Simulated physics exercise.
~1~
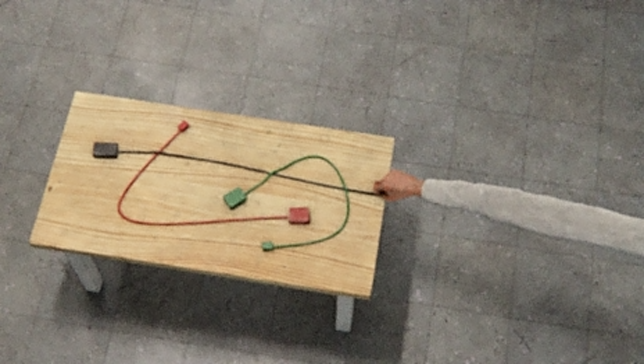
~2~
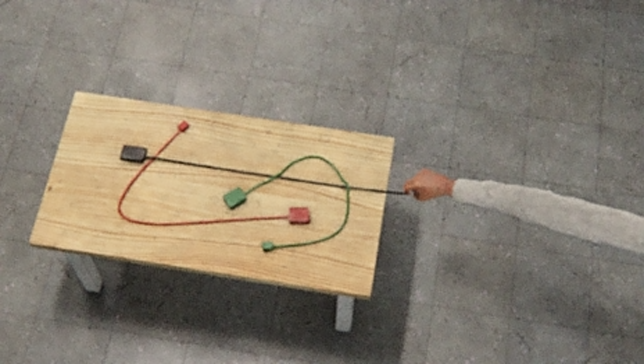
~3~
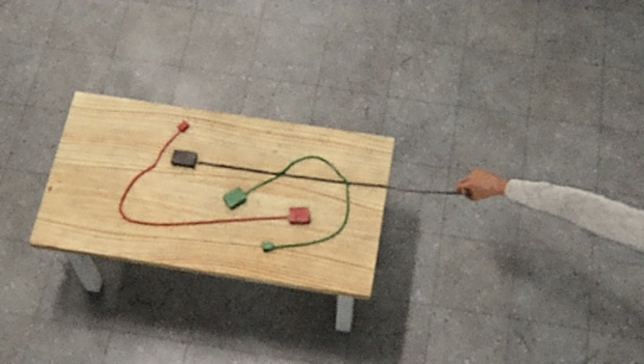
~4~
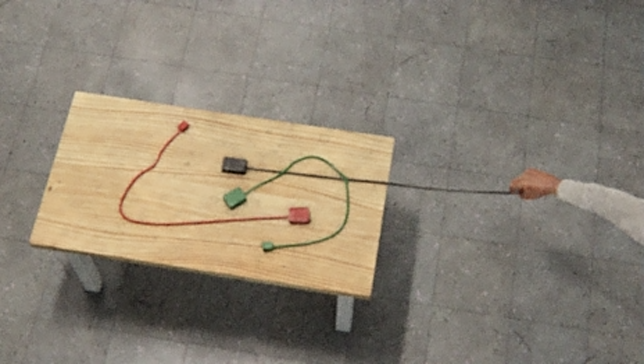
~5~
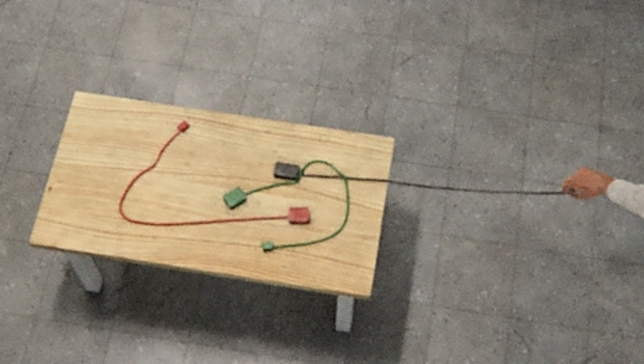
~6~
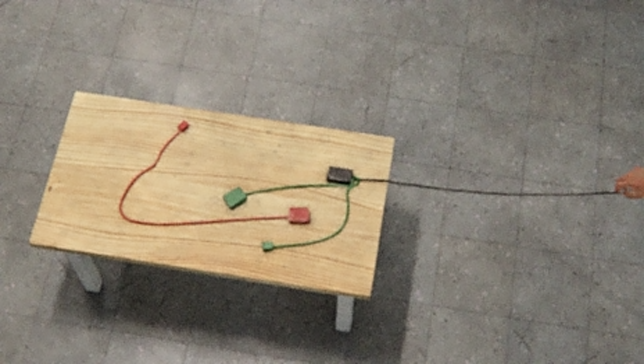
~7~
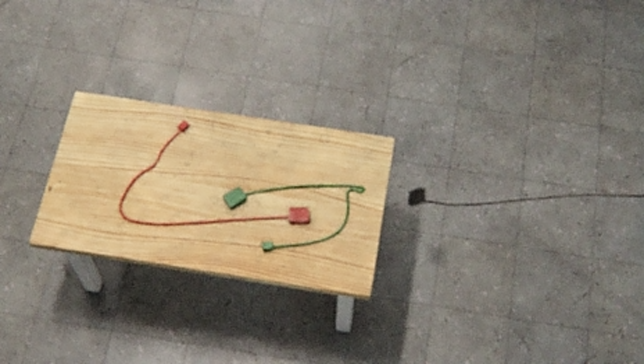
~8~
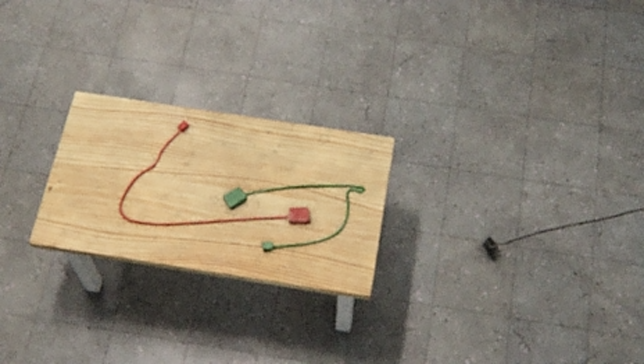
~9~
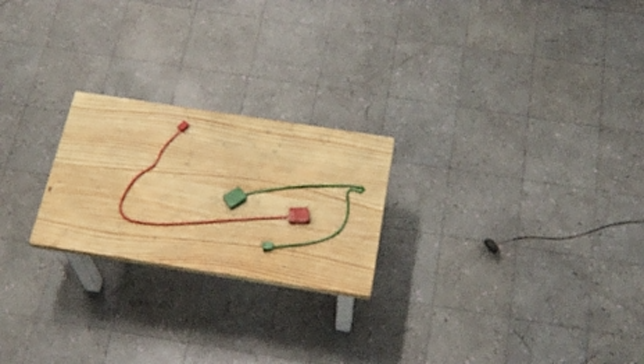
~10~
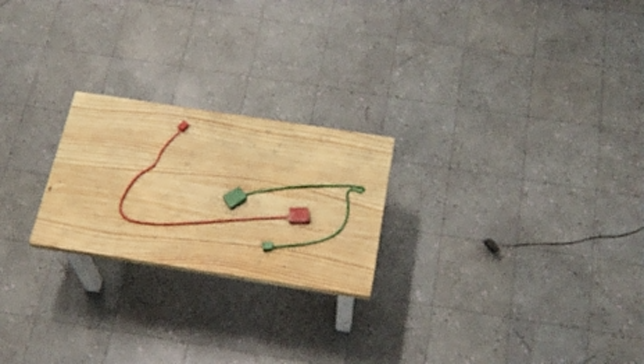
The footage shows a hand pulling a black lead to the right across a wooden table with red and green leads, its charger dragging part of the green lead along before dropping to the floor, while the red lead and green charger stay in place on the table.
